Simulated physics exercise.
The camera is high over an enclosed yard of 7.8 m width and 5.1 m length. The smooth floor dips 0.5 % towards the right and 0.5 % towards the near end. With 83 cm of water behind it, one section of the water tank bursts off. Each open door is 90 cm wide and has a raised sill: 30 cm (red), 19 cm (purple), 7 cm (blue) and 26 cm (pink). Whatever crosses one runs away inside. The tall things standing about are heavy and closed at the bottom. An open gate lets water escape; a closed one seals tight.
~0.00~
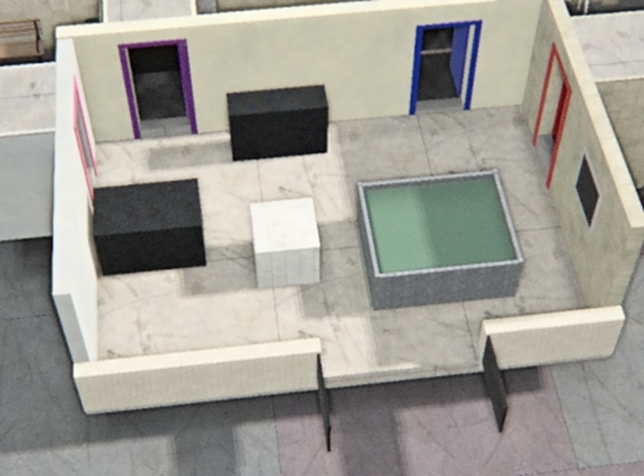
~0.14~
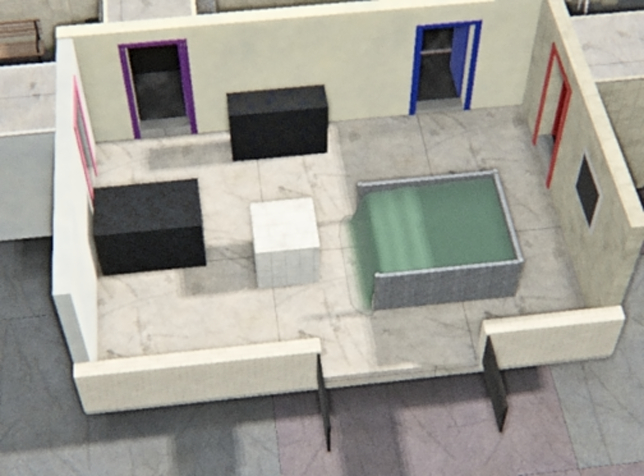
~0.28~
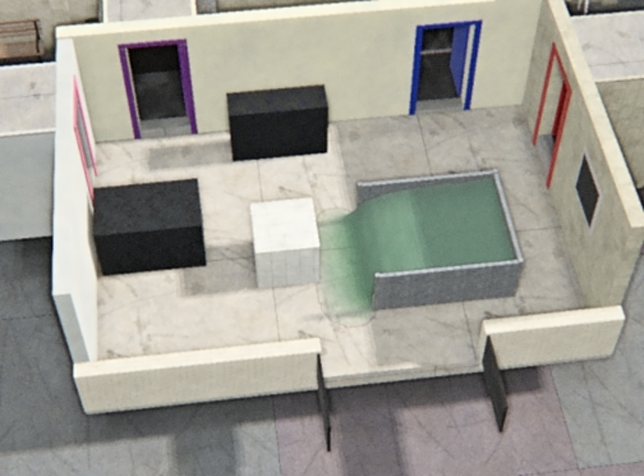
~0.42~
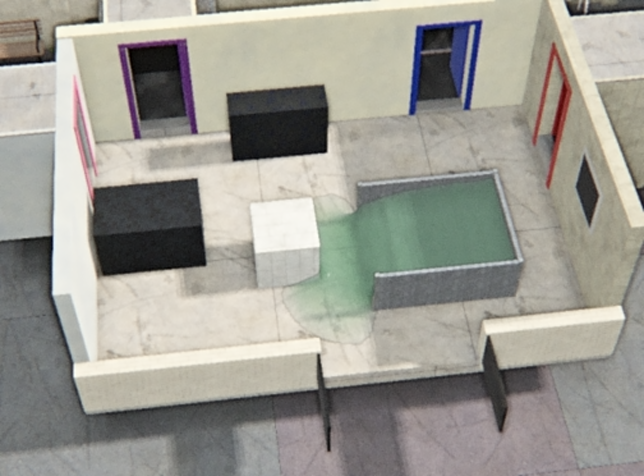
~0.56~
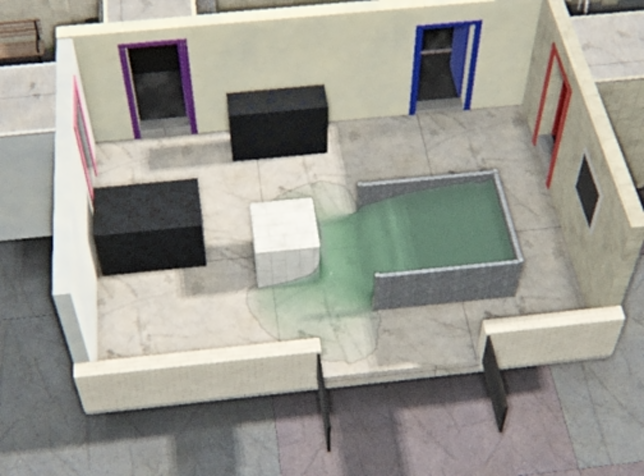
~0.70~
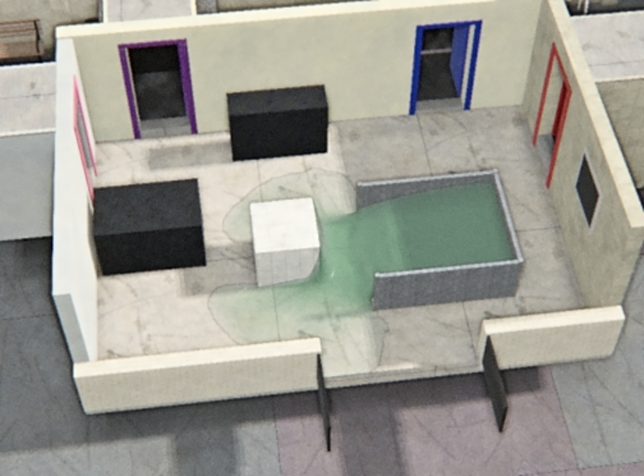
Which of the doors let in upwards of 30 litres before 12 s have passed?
The water let in: At the red door it does not reach the limit; at the purple door it stays under the limit; at the blue door it stays under the limit; at the pink door it stays under the limit.
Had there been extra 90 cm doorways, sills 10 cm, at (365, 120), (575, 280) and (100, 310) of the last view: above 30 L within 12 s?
In turn: Not over, not over, over.
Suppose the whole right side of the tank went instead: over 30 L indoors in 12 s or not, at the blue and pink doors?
Against that limit: Blue over, pink under.
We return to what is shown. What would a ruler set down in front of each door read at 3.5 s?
In cm: Red 0, purple 11, blue 6, pink 29.
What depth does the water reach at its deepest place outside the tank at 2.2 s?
About 46 cm.
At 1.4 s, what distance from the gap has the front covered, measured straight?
Roughly 4.8 m.
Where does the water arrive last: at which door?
It is the red one.
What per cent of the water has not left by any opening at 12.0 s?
Some 78 per cent remains.
After 1.4 s water covers 40 % of the floor and is deepest (56 cm) near (329, 268); red door not reached, purple door not reached, blue door not reached, pink door not reached.
After 2.2 s water covers 55 % of the floor and is deepest (46 cm) near (99, 377); red door not reached, purple door 9 cm at the sill, 0 L in, blue door not reached, pink door 4 cm at the sill, 0 L in.
After 3.5 s water covers 65 % of the floor and is deepest (37 cm) near (109, 281); red door not reached, purple door 11 cm at the sill, 0 L in, blue door 6 cm at the sill, 0 L in, pink door 29 cm at the sill, 1 L in.
After 7.0 s water covers 85 % of the floor and is deepest (18 cm) near (223, 194); red door 5 cm at the sill, 0 L in, purple door 12 cm at the sill, 0 L in, blue door 4 cm at the sill, 0 L in, pink door 13 cm at the sill, 3 L in.
After 12.0 s water covers 100 % of the floor and is deepest (15 cm) near (593, 335); red door 10 cm at the sill, 0 L in, purple door 6 cm at the sill, 0 L in, blue door 9 cm at the sill, 1 L in, pink door 7 cm at the sill, 3 L in.
